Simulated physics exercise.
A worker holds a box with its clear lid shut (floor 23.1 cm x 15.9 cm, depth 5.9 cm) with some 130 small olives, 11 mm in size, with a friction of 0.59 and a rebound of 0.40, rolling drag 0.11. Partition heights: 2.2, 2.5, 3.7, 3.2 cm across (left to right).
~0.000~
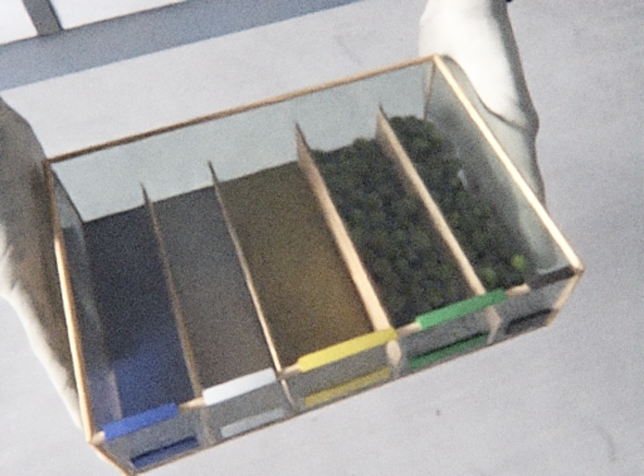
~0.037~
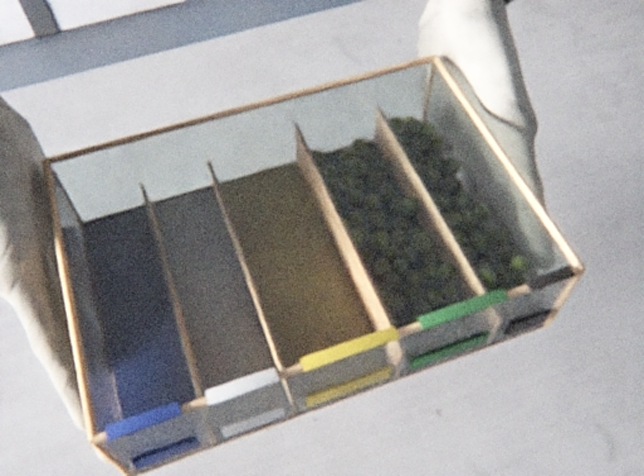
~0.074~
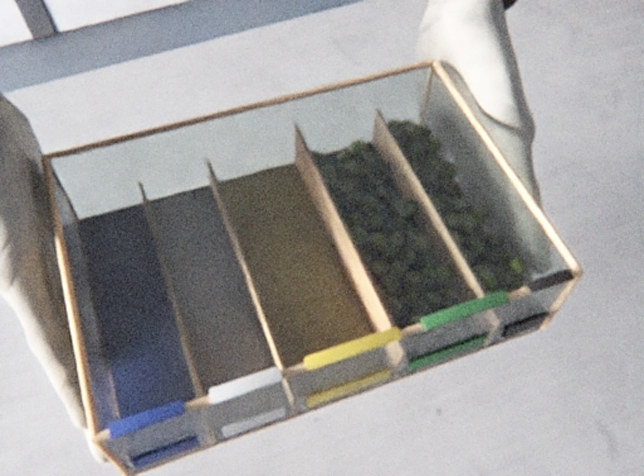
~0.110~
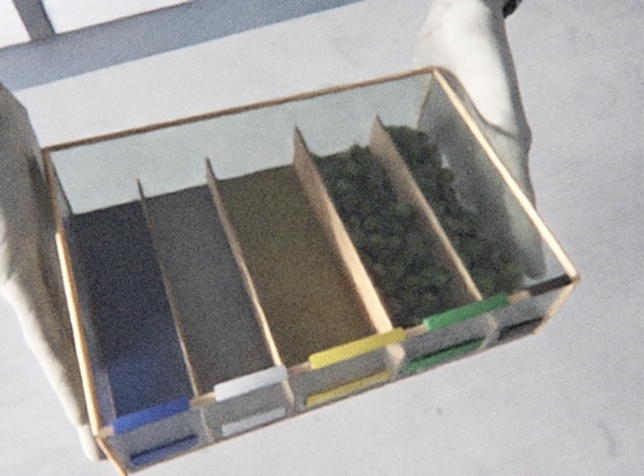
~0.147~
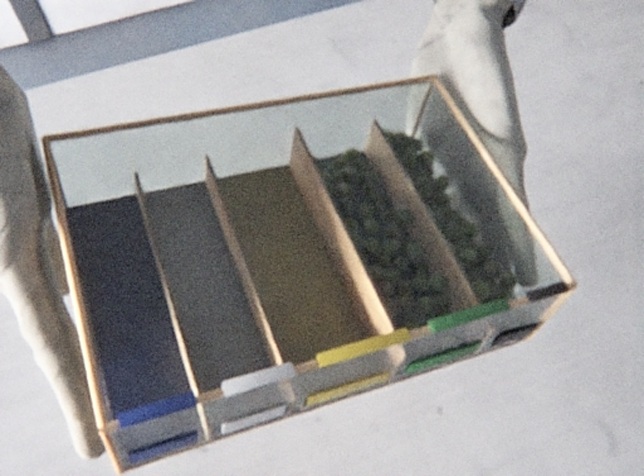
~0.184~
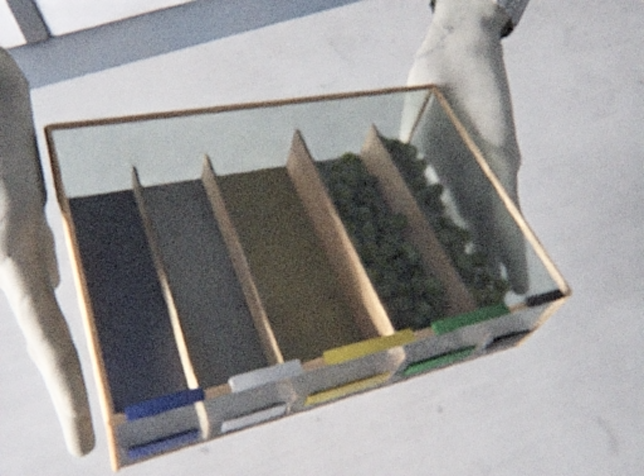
Against a pale grey, slightly blurred surface with a darker band along the top, a clear-lidded box is seen from above at an angle. Thin partitions divide it into five compartments, dark and empty-looking at left and centre, with small dark green olives in the two at right, above blue, white, yellow and green labels. Pale-gloved hands at both sides turn the box slightly clockwise.
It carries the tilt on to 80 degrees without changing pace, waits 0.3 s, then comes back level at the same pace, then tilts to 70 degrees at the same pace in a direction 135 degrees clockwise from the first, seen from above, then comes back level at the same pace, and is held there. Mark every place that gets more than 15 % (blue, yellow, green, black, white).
Blue: No, yellow: No, green: Yes, black: Yes, white: No.
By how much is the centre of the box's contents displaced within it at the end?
About 1.5 cm.
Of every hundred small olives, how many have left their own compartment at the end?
Roughly 0 per cent.
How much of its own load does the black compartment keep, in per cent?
Roughly 100 per cent.
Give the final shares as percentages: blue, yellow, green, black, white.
Blue 0, yellow 0, green 45, black 55, white 0.
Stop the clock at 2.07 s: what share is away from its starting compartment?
Some 0 per cent.
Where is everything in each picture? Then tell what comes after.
In the first frame, box at (354, 354); tilt 0 degrees; green 45 %, black 55 %.
In the second frame, box at (355, 354); tilt 1 degrees.
In the third frame, box at (358, 354); tilt 3 degrees.
In the fourth frame, box at (362, 354); tilt 6 degrees; low side right.
In the fifth frame, box at (366, 354); tilt 10 degrees; low side right.
In the sixth frame, box at (371, 353); tilt 14 degrees; low side right; green 45 %, black 55 %. It turns about 110 degrees a second.
After 1.21 s, tilt 78 degrees; green 45 %, black 55 %; middle of all pieces near (303, 301).
After 2.07 s, tilt 4 degrees; green 45 %, black 55 %; middle of all pieces near (436, 215).
After 2.86 s, tilt 61 degrees; green 45 %, black 55 %; middle of all pieces near (433, 194).
After 3.62 s, tilt 0 degrees; green 45 %, black 55 %; middle of all pieces near (430, 243).
By 3.9 s all is still; blue 0 %, yellow 0 %, green 45 %, black 55 %, white 0 %.
